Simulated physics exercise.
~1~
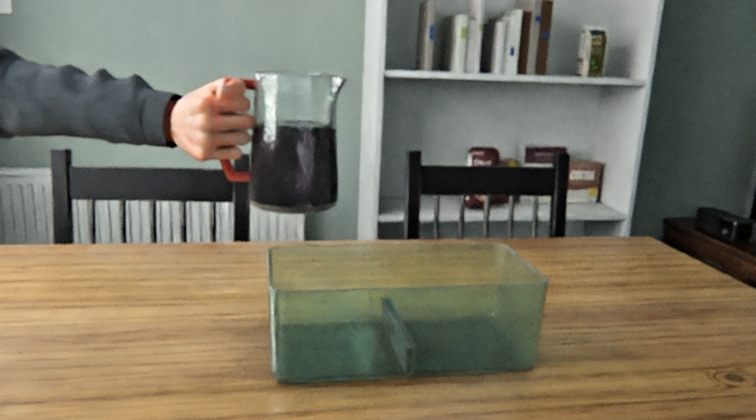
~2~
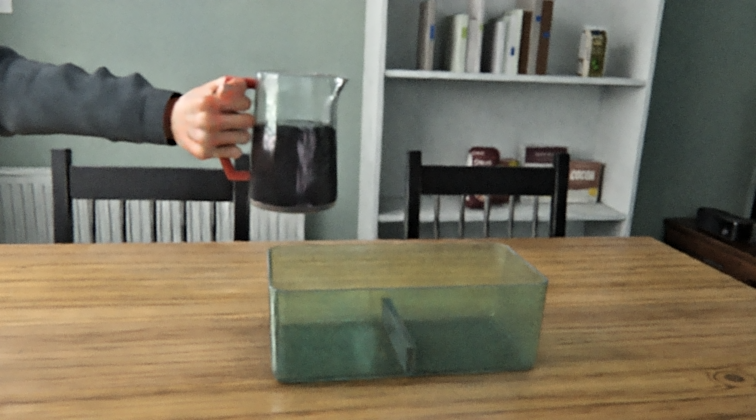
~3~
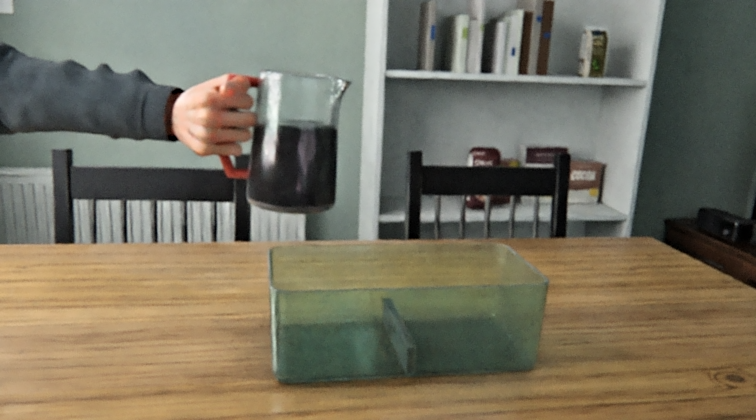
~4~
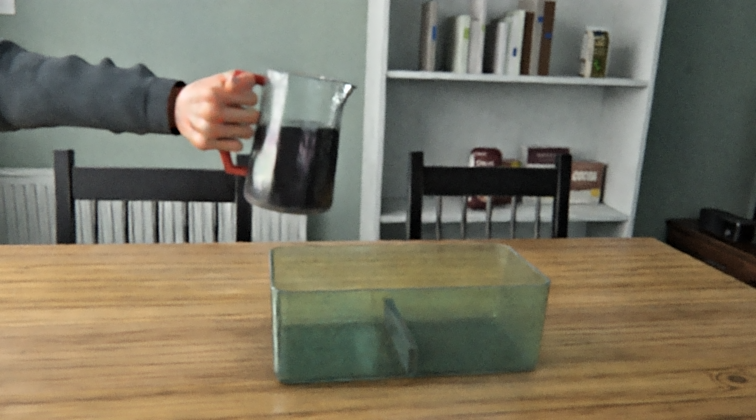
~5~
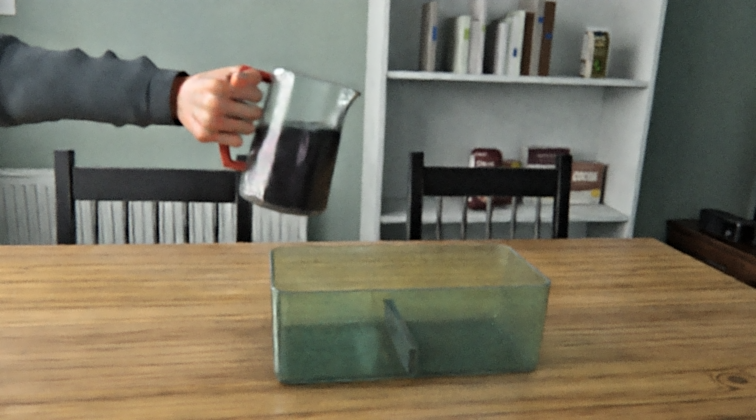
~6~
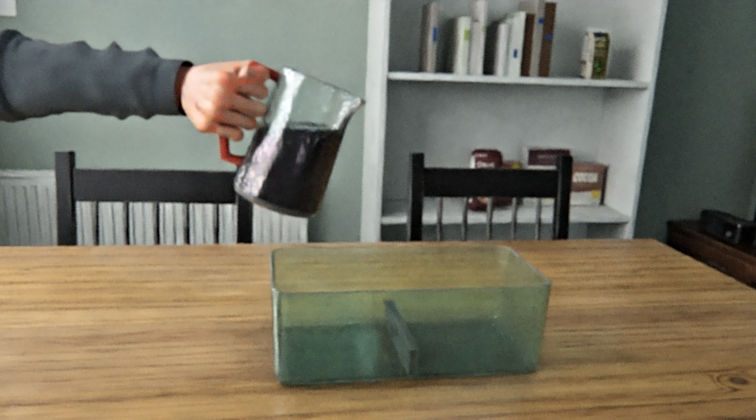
In a room with a white bookshelf and dark chairs, a hand holds a glass jug of dark liquid upright by its red handle above a divided greenish basin on a wooden table. The hand then tilts the jug gradually to the right, its spout dipping slightly while the liquid stays inside.
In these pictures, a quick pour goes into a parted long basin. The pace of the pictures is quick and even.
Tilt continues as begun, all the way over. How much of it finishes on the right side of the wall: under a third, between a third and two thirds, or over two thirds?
The share right of the wall is the top band, beyond two thirds.
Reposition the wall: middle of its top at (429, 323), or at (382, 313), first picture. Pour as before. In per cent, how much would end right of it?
First try around 25 percent; second try around 95 percent.
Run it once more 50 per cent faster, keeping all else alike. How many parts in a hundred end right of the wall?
Close to 90 per cent.
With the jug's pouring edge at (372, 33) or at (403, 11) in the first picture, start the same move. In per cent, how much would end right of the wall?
90 % and 75 %.
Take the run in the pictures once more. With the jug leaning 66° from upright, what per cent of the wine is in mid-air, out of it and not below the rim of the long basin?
Around 0 percent.
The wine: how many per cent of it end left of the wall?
That works out to roughly 10 percent.
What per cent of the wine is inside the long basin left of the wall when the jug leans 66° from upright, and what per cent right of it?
Left 0, right 0.
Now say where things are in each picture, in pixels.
The first frame shows tilt 0°; pouring edge (347, 78); surface from (255, 124) to (333, 125); the long basin's rim runs from (269, 268) to (525, 263); the wall's top is at (398, 321).
The second frame shows tilt 1°; pouring edge (348, 78); surface from (256, 124) to (333, 125).
The third frame shows tilt 3°; pouring edge (351, 81); surface from (257, 125) to (335, 125).
The fourth frame shows tilt 7°; pouring edge (356, 86); surface from (258, 125) to (336, 126).
The fifth frame shows tilt 13°; pouring edge (361, 92); surface from (257, 131) to (339, 126).
The sixth frame shows tilt 19°; pouring edge (367, 101); surface from (254, 136) to (342, 128).
A moment on, the jug is tipped part way and 98 per cent is still to pour, 0 is left of the wall and 0 right of it.
Next, the jug is tipped on its side and 61 per cent is still to pour, 0 is left of the wall and 19 right of it.
Then the jug is tipped on its side and 19 per cent is still to pour, 3 is left of the wall and 68 right of it.
Later the jug is tipped on its side and 4 per cent is still to pour, 5 is left of the wall and 88 right of it.
Finally, 8 per cent lies left of the wall, 90 right of it and 1 outside.
